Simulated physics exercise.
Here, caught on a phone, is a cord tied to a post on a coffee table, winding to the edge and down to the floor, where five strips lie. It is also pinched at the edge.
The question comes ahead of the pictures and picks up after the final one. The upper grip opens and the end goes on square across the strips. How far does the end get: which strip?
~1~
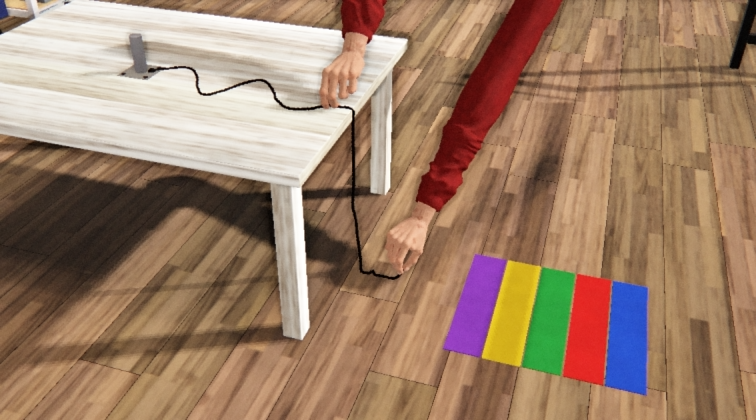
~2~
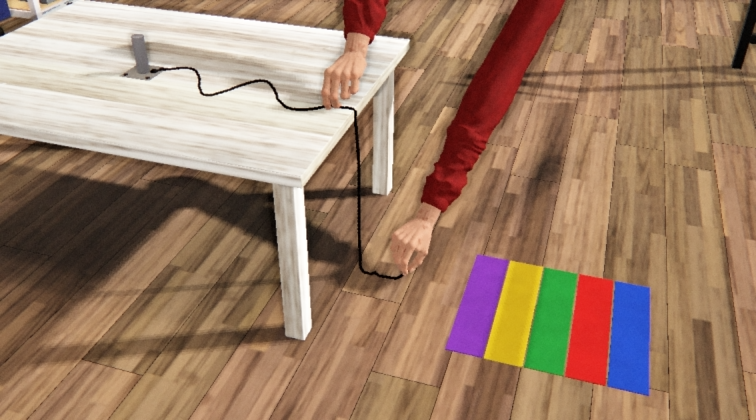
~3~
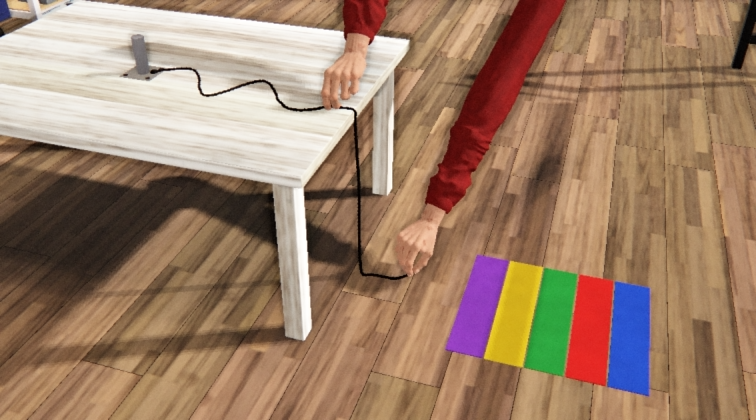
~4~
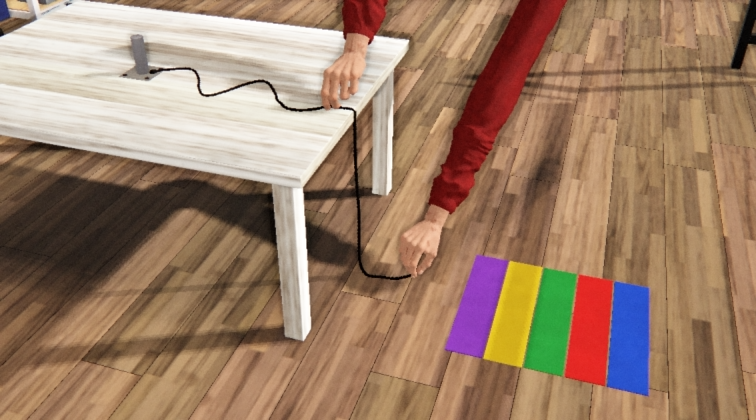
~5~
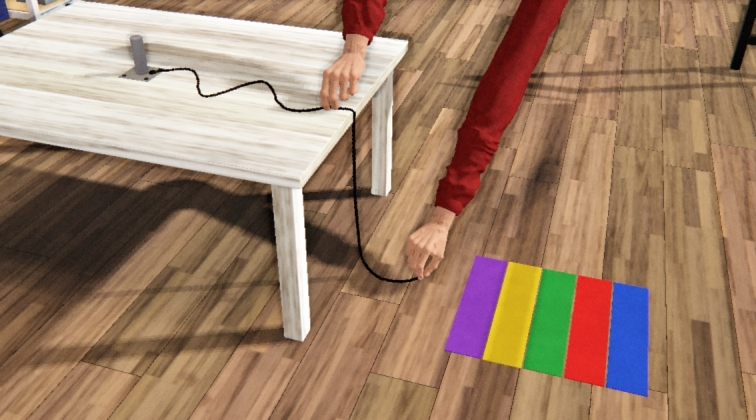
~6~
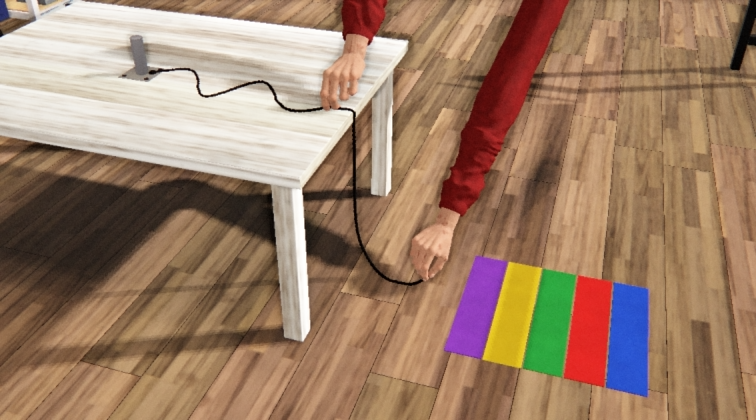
As far as the blue strip.
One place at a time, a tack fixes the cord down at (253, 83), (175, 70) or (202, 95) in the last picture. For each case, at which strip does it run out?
Per pin spot: Green / blue / red.
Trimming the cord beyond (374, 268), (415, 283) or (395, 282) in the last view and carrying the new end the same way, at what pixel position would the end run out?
First (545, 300), then (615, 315), then (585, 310).
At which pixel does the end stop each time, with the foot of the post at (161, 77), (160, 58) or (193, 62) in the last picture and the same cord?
Try by try, about (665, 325), (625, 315) and (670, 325).
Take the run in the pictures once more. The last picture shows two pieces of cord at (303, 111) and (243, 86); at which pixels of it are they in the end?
They finish at (388, 136) and (287, 98) respectively.
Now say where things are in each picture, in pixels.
In the first picture, end (403, 270); purple (467, 333); yellow (506, 342); green (545, 351); red (585, 360); blue (627, 369).
In the second picture, end (408, 271); cord through (193, 69) (224, 92) (277, 97) (344, 108) (359, 185) (360, 256).
In the third picture, end (413, 272).
In the fourth picture, end (416, 273); cord through (192, 70) (224, 92) (277, 97) (344, 108) (357, 185) (359, 257).
In the fifth picture, end (423, 275).
In the sixth picture, end (428, 276); cord through (191, 71) (223, 93) (276, 98) (343, 109) (354, 185) (367, 257).
Early on, end near (557, 302); over green.
Midway, end near (606, 312); over red.
At the end of the slack, end near (635, 318); over blue. The end stops over the blue strip.
